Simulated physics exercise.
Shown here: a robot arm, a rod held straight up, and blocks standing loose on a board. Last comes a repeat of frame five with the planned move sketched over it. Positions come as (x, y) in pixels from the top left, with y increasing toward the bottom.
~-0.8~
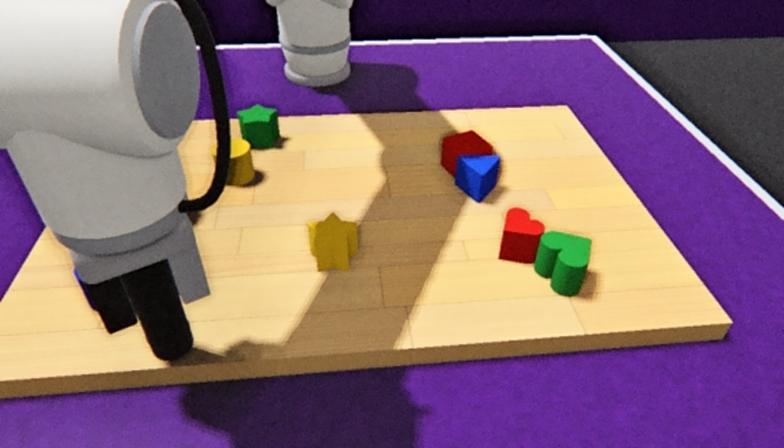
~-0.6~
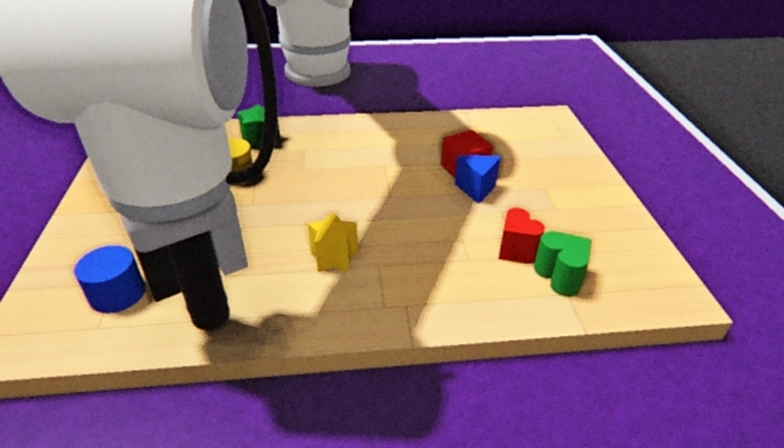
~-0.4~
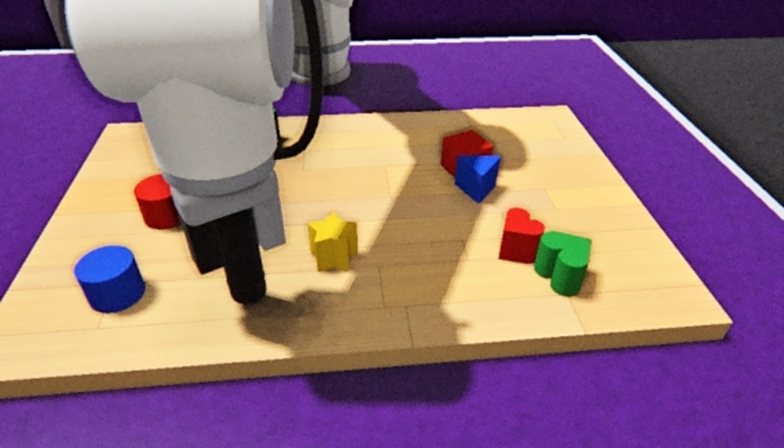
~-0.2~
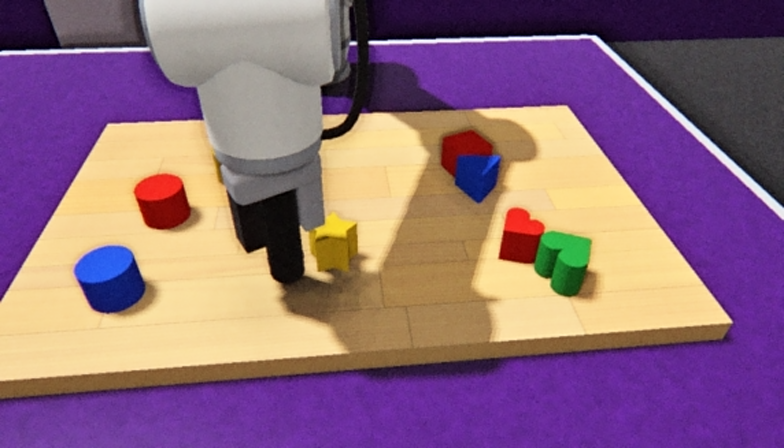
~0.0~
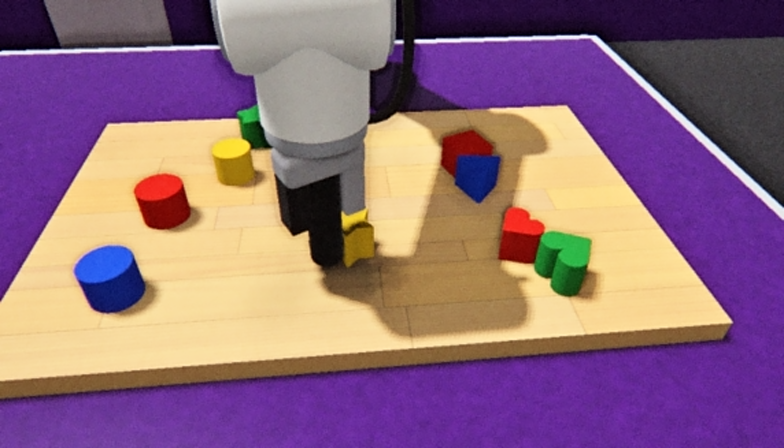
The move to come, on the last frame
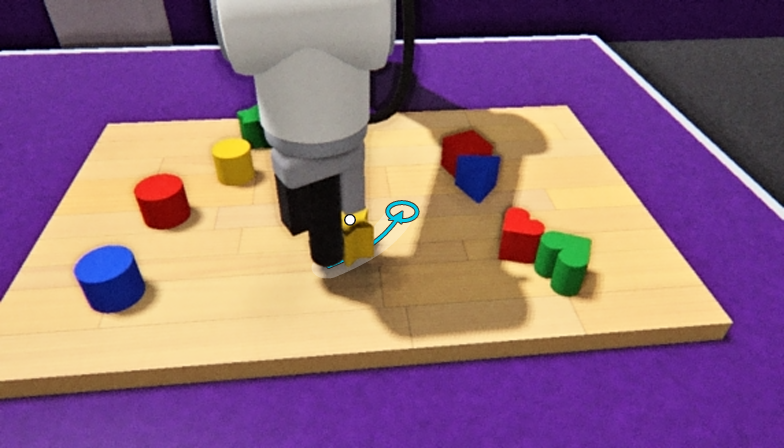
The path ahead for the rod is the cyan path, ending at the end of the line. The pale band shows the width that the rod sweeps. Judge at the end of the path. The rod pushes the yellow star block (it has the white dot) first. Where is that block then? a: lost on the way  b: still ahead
It's b.
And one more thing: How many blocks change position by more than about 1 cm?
Here I'd predict a lone block moving more than 1 cm.
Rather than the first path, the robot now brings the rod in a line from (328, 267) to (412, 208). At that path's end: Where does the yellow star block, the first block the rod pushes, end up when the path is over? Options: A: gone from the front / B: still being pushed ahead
Letter B.
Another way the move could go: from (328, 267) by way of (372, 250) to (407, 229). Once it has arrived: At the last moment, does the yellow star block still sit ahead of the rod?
In short: Yes.
Path on the board, from (328, 267) by way of (362, 251) and (386, 232) to (402, 211); the dot is on the yellow star block.
On the path given first. One third of the way, rod at (362, 240); yellow star block at (381, 203).
Two thirds of the way, rod at (387, 221); yellow star block at (405, 186).
At the end, rod at (403, 202); yellow star block at (420, 169).
